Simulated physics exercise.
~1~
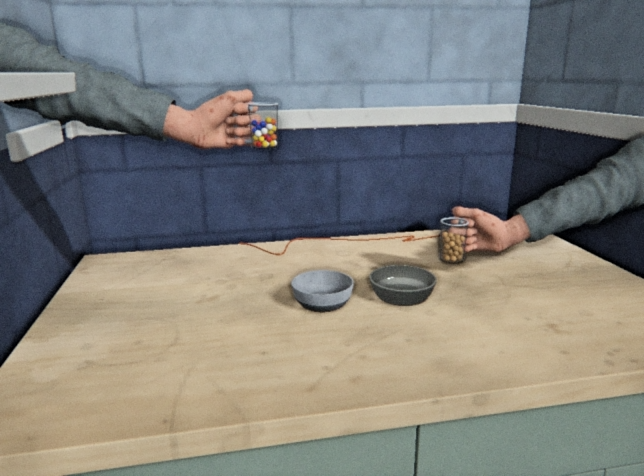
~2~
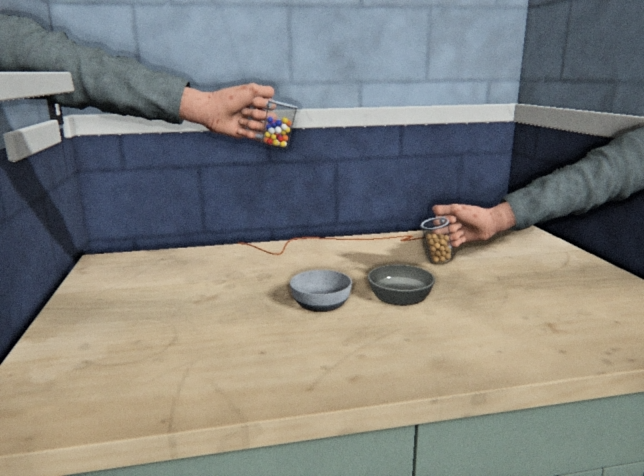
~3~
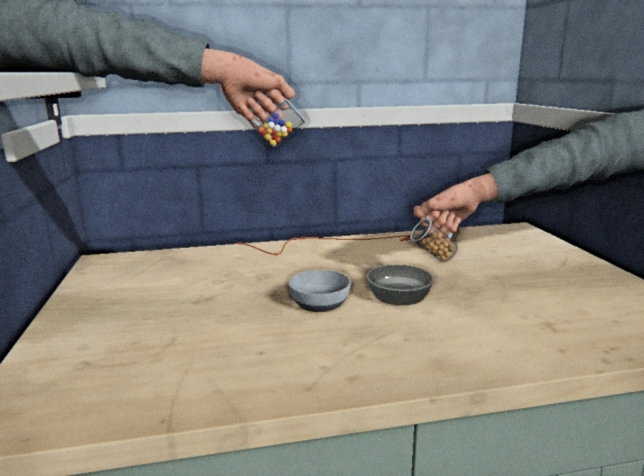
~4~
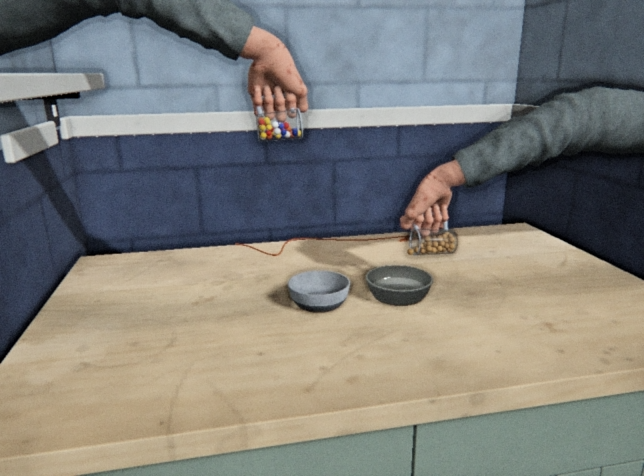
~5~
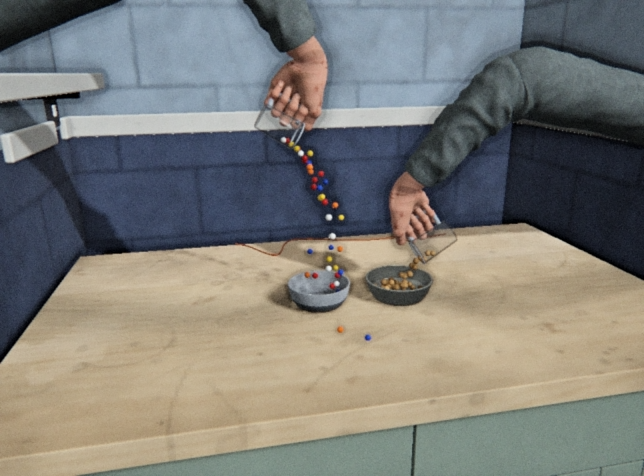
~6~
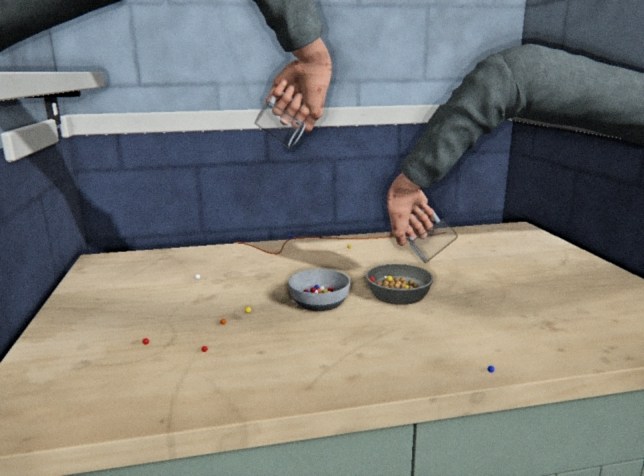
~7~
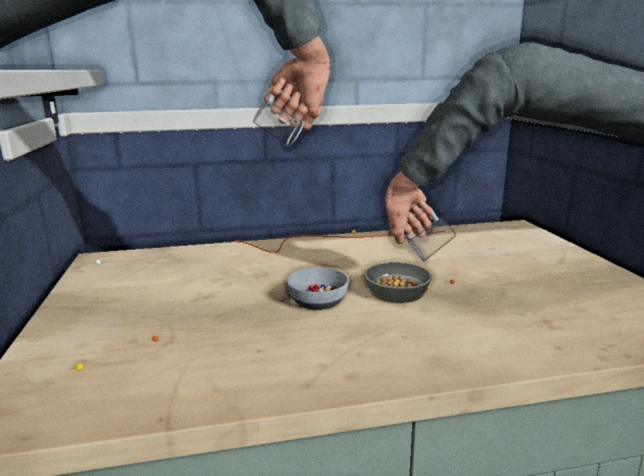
Colourful beads poured from up high partly scatter, while brown pieces poured lower stay in their bowl.
